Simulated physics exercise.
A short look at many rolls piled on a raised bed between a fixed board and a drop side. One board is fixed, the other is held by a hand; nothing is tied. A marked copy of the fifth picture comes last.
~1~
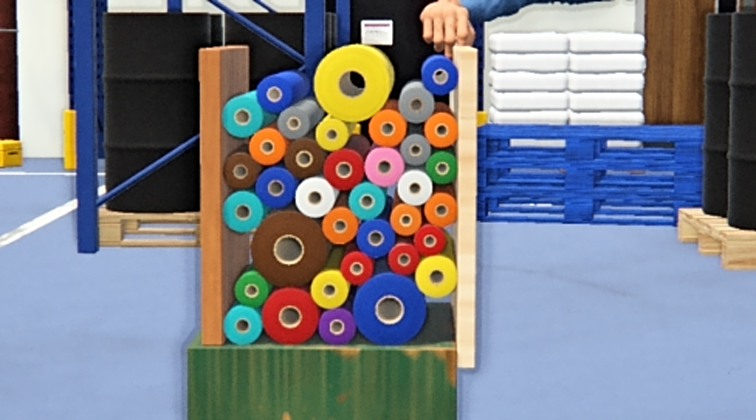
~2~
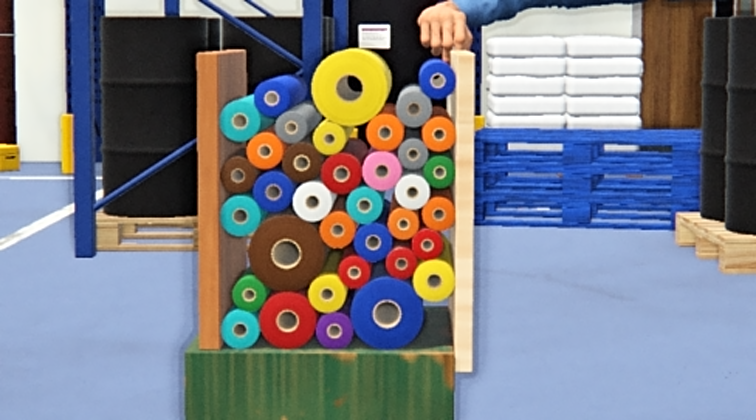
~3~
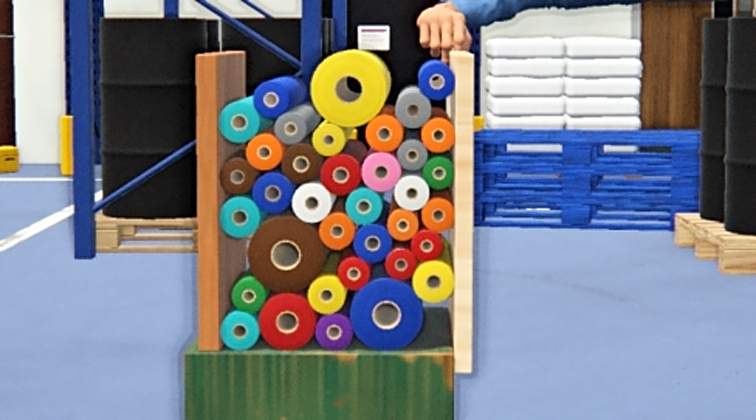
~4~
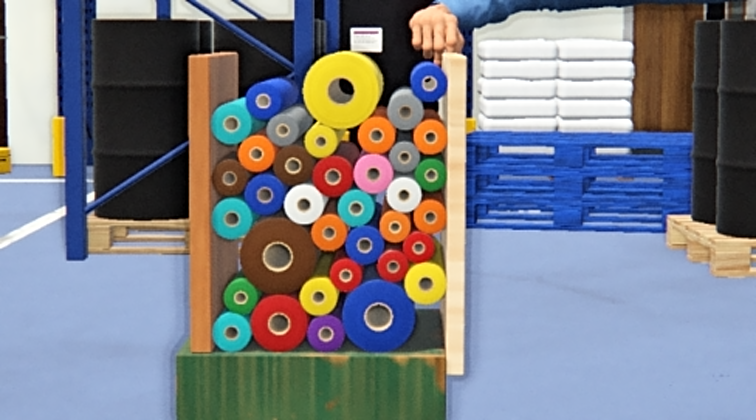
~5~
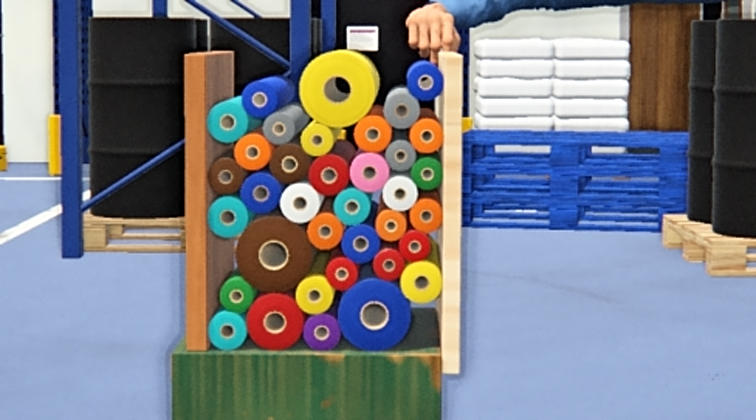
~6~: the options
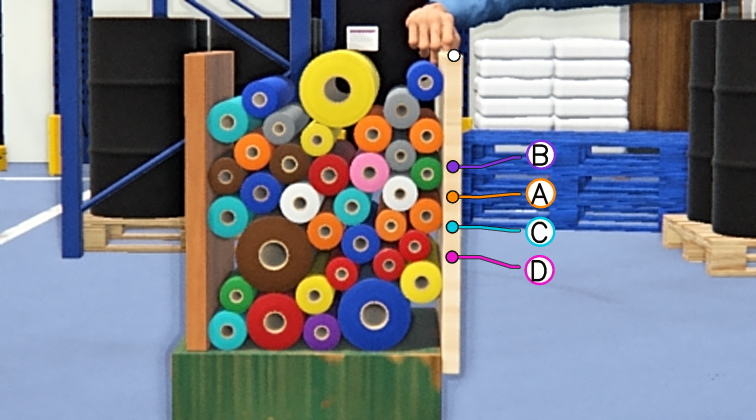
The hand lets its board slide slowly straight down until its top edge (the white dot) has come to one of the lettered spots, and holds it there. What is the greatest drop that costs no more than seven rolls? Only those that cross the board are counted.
The answer is mark C.
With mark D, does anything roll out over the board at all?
Yes, at D.
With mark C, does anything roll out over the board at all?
Yes, at C.
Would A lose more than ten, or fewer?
Fewer than ten.
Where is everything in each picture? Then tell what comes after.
A red roll (430, 241); a turquoise roll (367, 201); a blue roll (276, 188), in the first frame.
A blue roll (273, 192); an orange roll (439, 134), in the second frame.
A grey roll (291, 128); a blue roll (271, 99), in the third frame.
Side board (452, 200), in the fourth frame.
A red roll (342, 274); a red roll (415, 247); a turquoise roll (352, 207), in the fifth frame.
On the marked copy, A at (453, 197); B at (453, 167); C at (452, 227); D at (452, 257); the white dot at (454, 55).
With C. Early on, top of the board (445, 130).
Further on, top of the board (444, 212).
At the end, top of the board (444, 226), about four out over the board.
As for the rest, A one out over the board; B none out over the board; D more than seven out over the board.
